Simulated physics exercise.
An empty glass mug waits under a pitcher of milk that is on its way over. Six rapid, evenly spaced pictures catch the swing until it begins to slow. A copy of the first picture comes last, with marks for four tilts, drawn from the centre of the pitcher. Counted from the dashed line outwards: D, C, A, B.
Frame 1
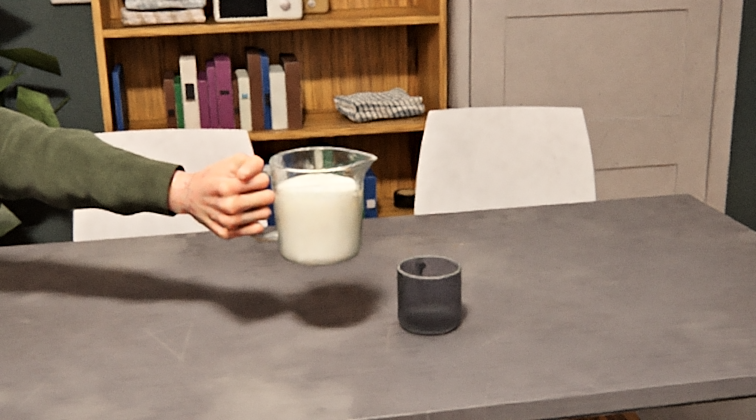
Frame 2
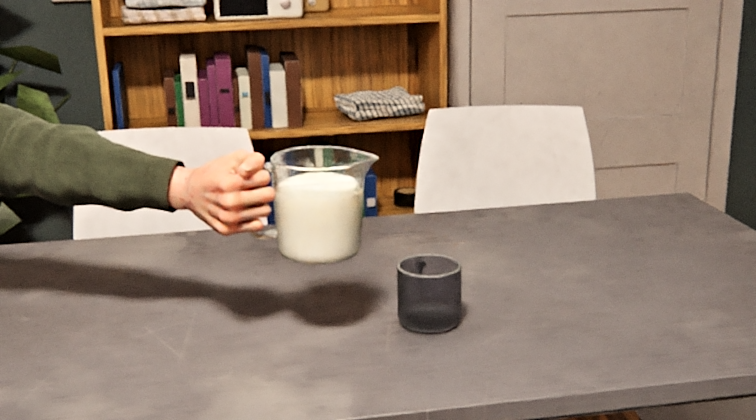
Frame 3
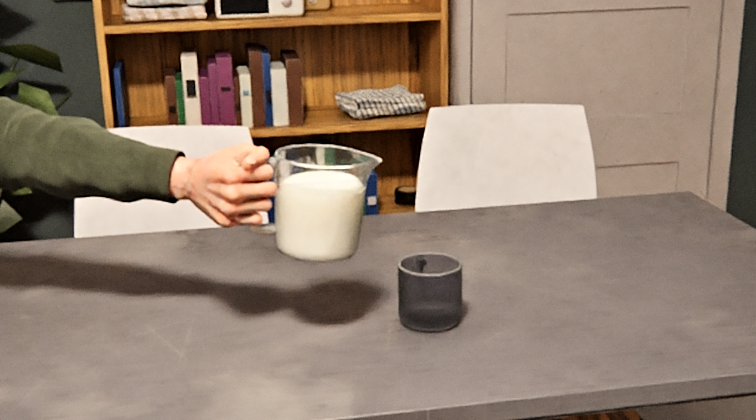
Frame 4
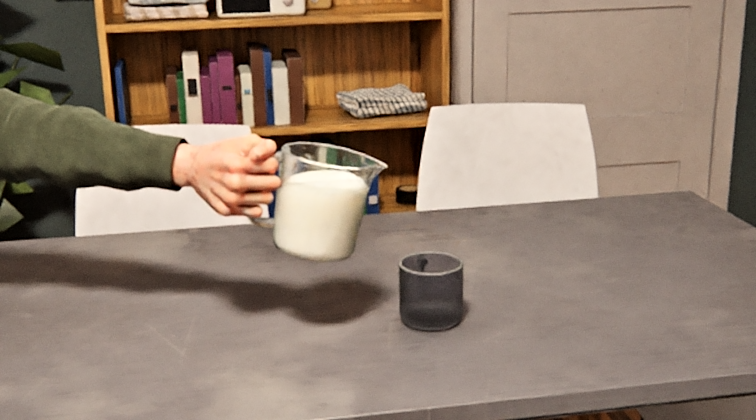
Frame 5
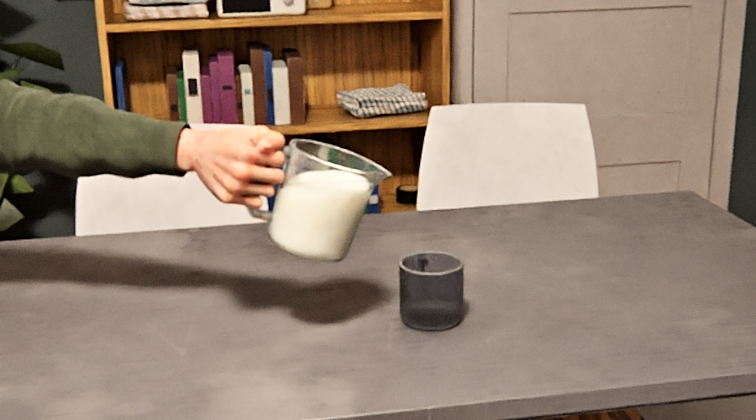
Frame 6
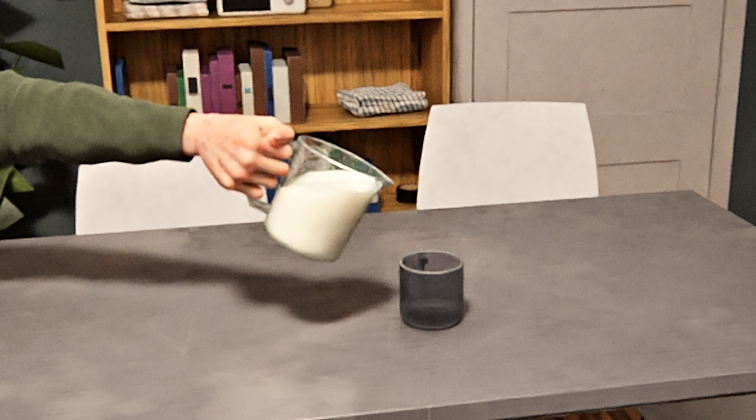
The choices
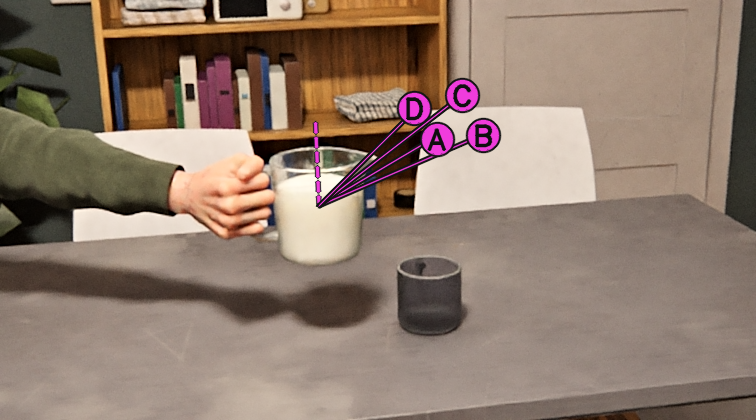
In this clip, a hand in a dark green sleeve holds a clear pitcher of milk above a gray table, then gradually tilts it to the right, its lip lowering slightly near a dark, empty glass mug.
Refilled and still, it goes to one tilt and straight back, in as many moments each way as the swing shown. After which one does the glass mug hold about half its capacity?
The answer is line C.
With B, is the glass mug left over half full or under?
Over.
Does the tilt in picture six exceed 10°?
Yes.
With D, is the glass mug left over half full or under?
Under.
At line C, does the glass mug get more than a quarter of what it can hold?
Yes.
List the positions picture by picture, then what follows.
The first frame shows upright, lip at (375, 157); rim of the glass mug round (429, 266); nothing has left yet.
The second frame shows upright, lip at (376, 157); nothing has left yet.
The third frame shows tipped about 5°, lip at (380, 160); nothing has left yet.
The fourth frame shows tipped about 12°, lip at (385, 165); nothing has left yet.
The fifth frame shows tipped about 19°, lip at (389, 173); nothing has left yet.
The sixth frame shows tipped about 27°, lip at (392, 182); nothing has left yet.
On the marked copy, A at (420, 145); B at (467, 141); C at (448, 105); D at (403, 121).
For line A, the glass mug ends with about 71 % of what it can hold.
For line B, the glass mug ends with about 92 % of what it can hold; 5 % of the milk is spilt.
For line C, the glass mug ends with about 49 % of what it can hold.
For line D, the glass mug ends with about 29 % of what it can hold.
